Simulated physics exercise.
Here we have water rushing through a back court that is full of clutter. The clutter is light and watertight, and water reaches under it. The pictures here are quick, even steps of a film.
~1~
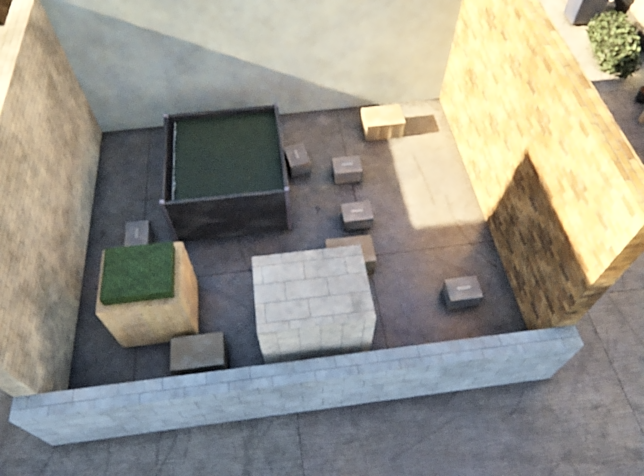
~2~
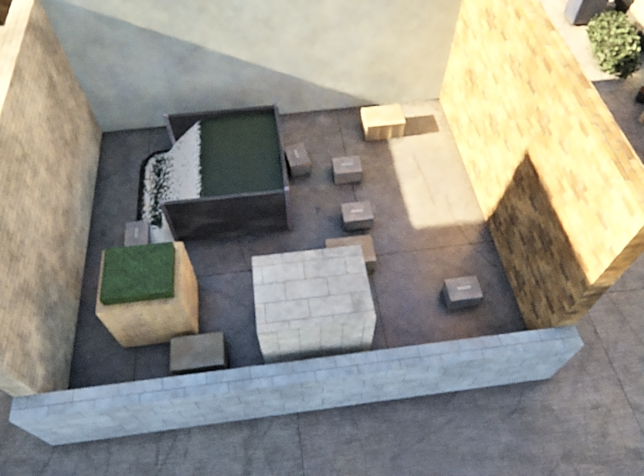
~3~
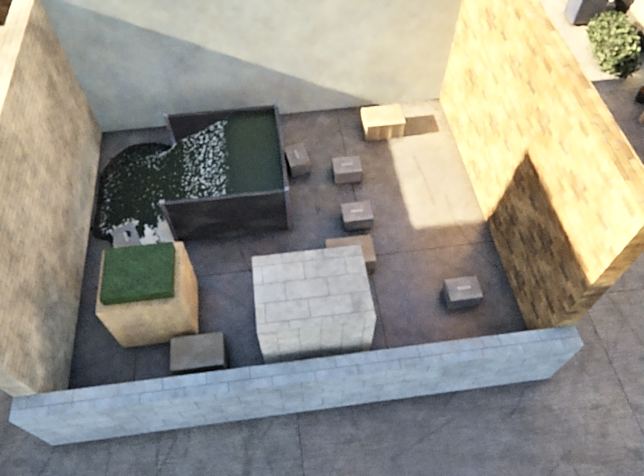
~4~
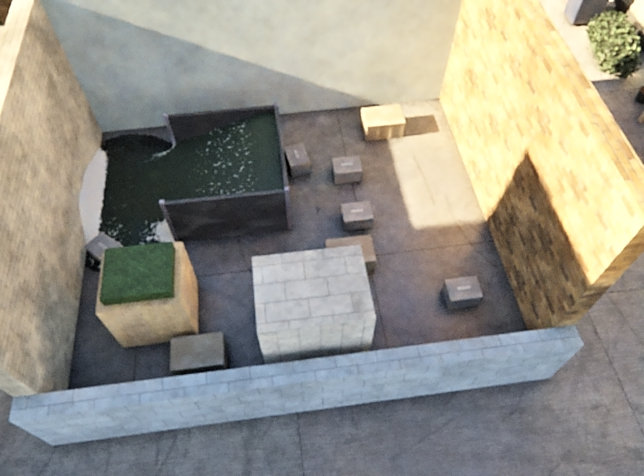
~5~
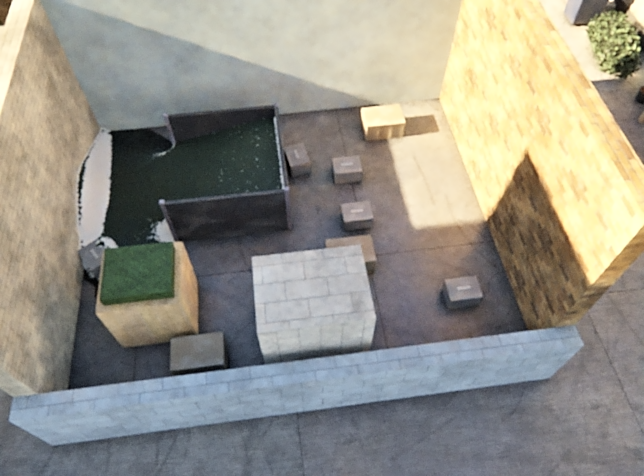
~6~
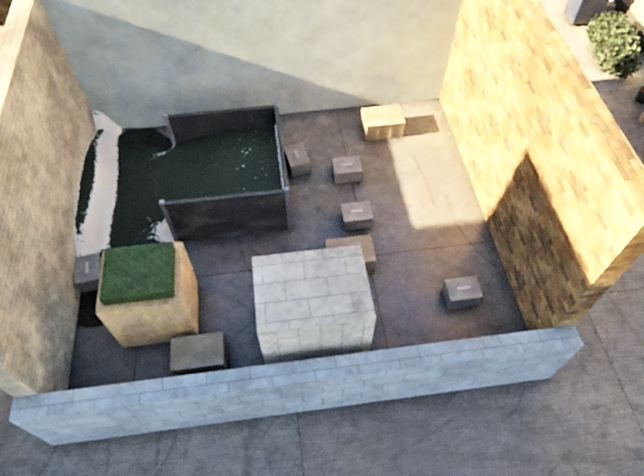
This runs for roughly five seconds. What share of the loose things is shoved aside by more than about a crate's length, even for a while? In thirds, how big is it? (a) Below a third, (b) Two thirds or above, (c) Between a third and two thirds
c.
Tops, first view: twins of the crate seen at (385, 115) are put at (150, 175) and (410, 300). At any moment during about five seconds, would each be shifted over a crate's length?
Result by copy: Covered it; didn't cover it.
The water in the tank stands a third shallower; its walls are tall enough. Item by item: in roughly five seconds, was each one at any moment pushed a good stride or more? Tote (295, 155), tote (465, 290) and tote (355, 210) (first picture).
Respectively, never gets that far, never gets that far, never gets that far.
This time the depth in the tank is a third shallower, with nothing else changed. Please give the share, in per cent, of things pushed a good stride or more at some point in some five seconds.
Share moved: Approx. 40 percent.
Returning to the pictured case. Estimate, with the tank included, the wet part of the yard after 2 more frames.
Estimate: Close to 25 in a hundred.
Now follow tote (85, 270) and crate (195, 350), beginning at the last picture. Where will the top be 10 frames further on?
Expect them at roughly (180, 349) and roughly (221, 332).
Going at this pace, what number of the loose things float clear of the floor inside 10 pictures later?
0.
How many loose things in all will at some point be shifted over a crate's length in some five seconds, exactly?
3.
A moment on, 1 of 8 are well off their spots; 0 afloat.
Next, 1 of 8 are well off their spots; 0 afloat.
Later, 3 of 8 are well off their spots; 1 afloat.
In the end, 3 of 8 are well off their spots, and 3 have been at some point; 4 afloat.
